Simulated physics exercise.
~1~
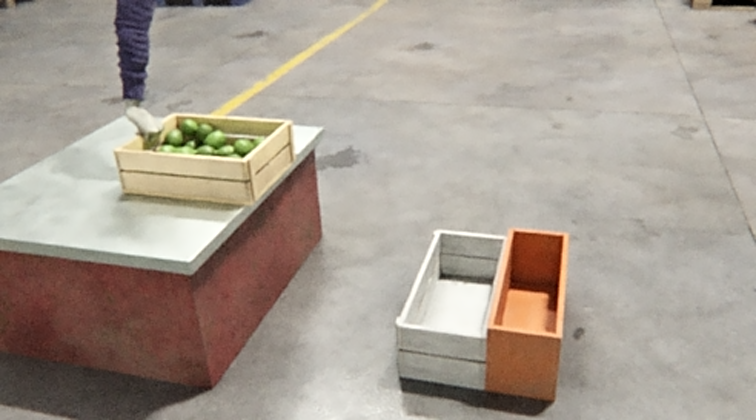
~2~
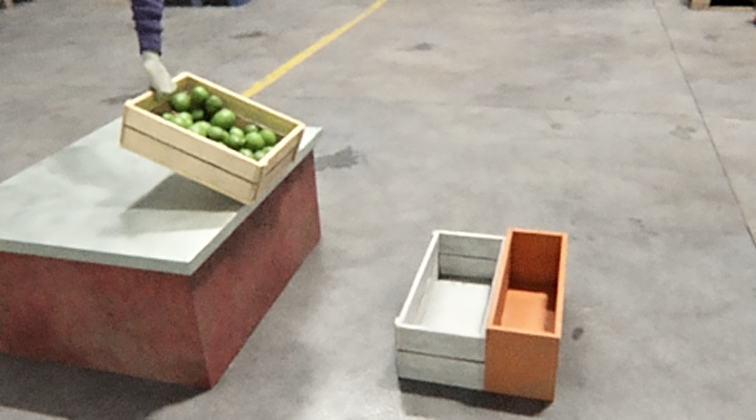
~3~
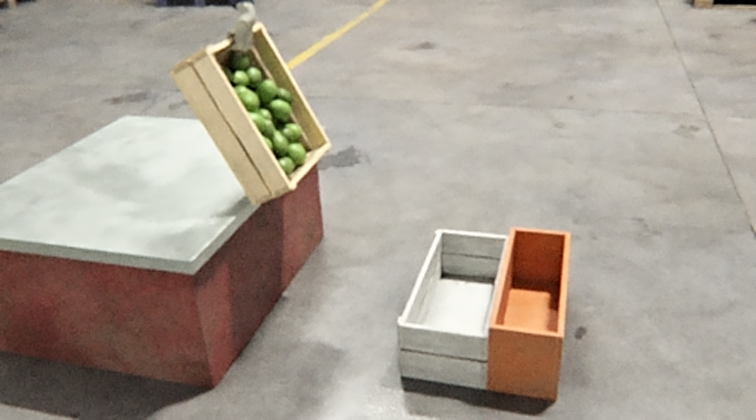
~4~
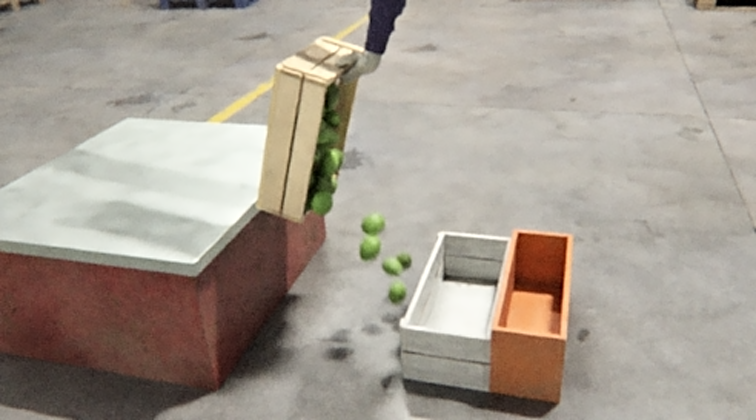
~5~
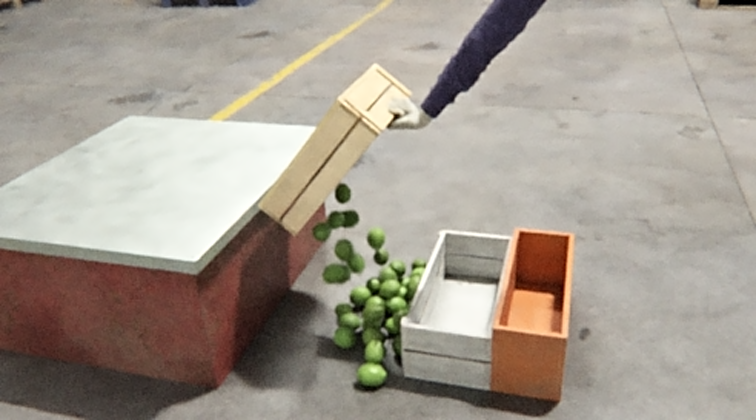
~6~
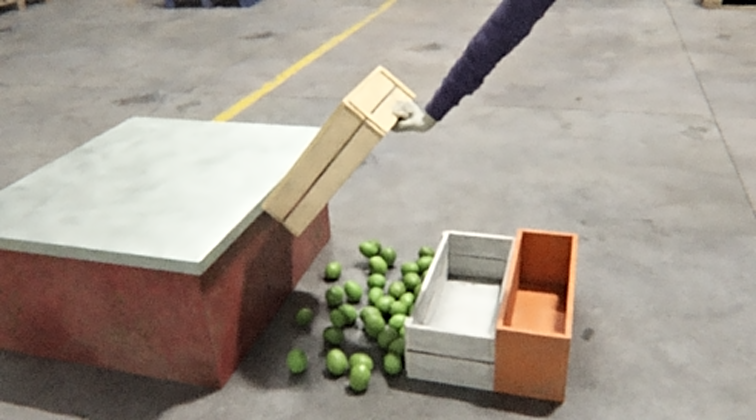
A gloved hand lifted one end of a wooden crate of limes on a bench and tipped it over the edge, spilling the fruit onto the floor short of the white box, leaving that and the orange bin empty.
